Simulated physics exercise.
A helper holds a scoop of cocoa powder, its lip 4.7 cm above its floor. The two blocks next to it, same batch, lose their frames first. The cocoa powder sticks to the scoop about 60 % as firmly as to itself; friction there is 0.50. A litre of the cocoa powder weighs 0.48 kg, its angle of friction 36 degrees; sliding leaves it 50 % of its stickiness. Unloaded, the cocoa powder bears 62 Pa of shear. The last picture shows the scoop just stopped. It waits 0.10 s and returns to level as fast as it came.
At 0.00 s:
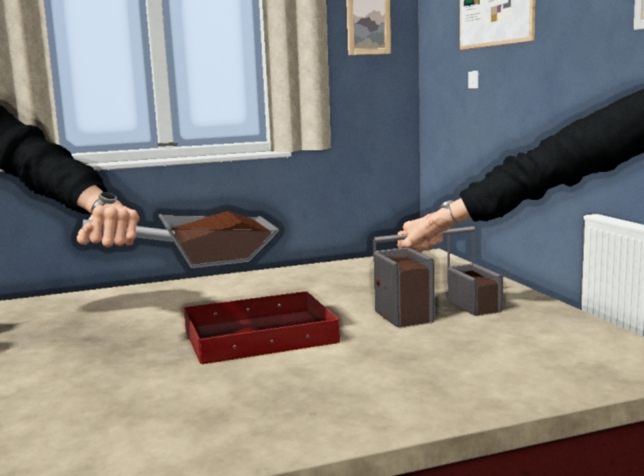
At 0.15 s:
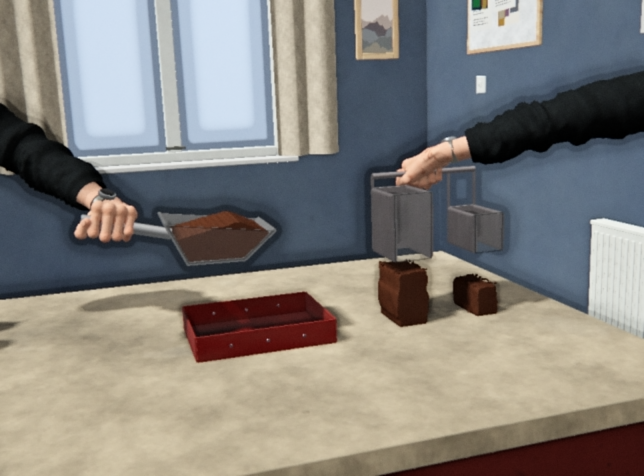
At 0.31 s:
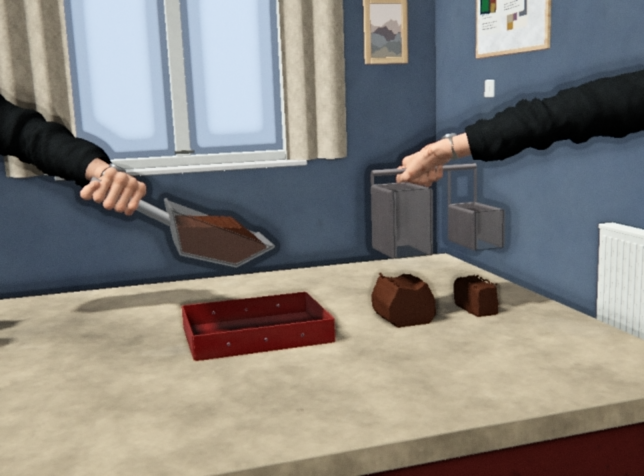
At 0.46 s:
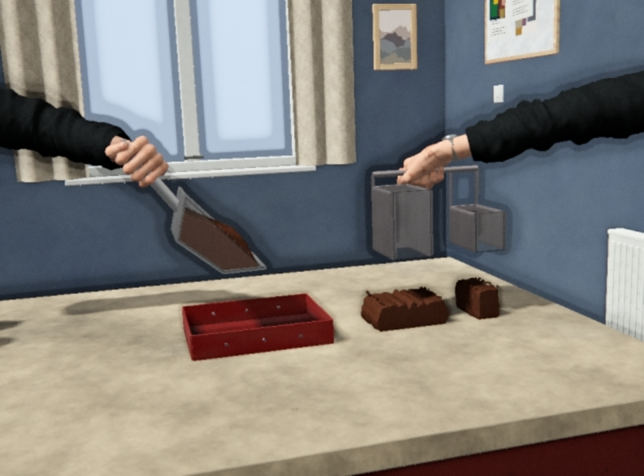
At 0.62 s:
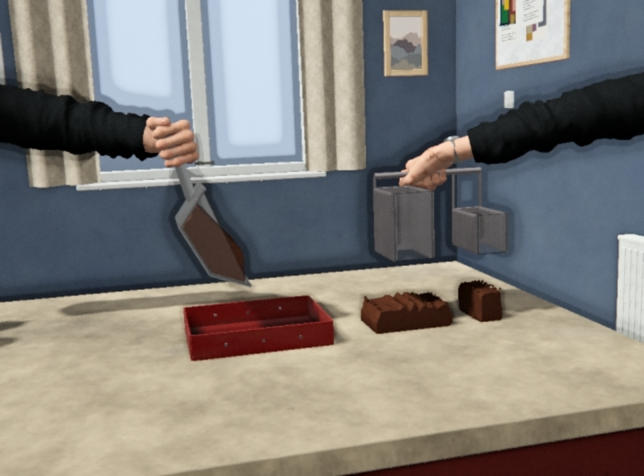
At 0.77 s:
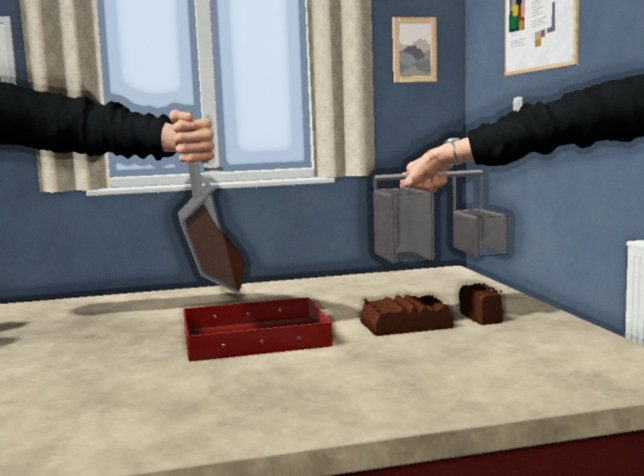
Hands lifting two joined moulds off brown powder blocks, the taller one slumping, then tilting a loaded scoop steeply above a red tray.
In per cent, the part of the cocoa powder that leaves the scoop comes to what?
About 62 %.
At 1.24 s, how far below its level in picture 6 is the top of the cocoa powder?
Some 6.0 cm.
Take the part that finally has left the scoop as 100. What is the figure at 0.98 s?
Some 50 per cent.
After 0.98 s, the scoop is at 67 degrees and 32 % has left it.
After 1.24 s, the scoop is at 31 degrees and 62 % has left it.
After 1.49 s, the scoop is at 1 degrees and 62 % has left it.
After 1.74 s, the scoop is at 0 degrees and 62 % has left it.
After 1.84 s, the scoop is at 0 degrees and 62 % has left it.
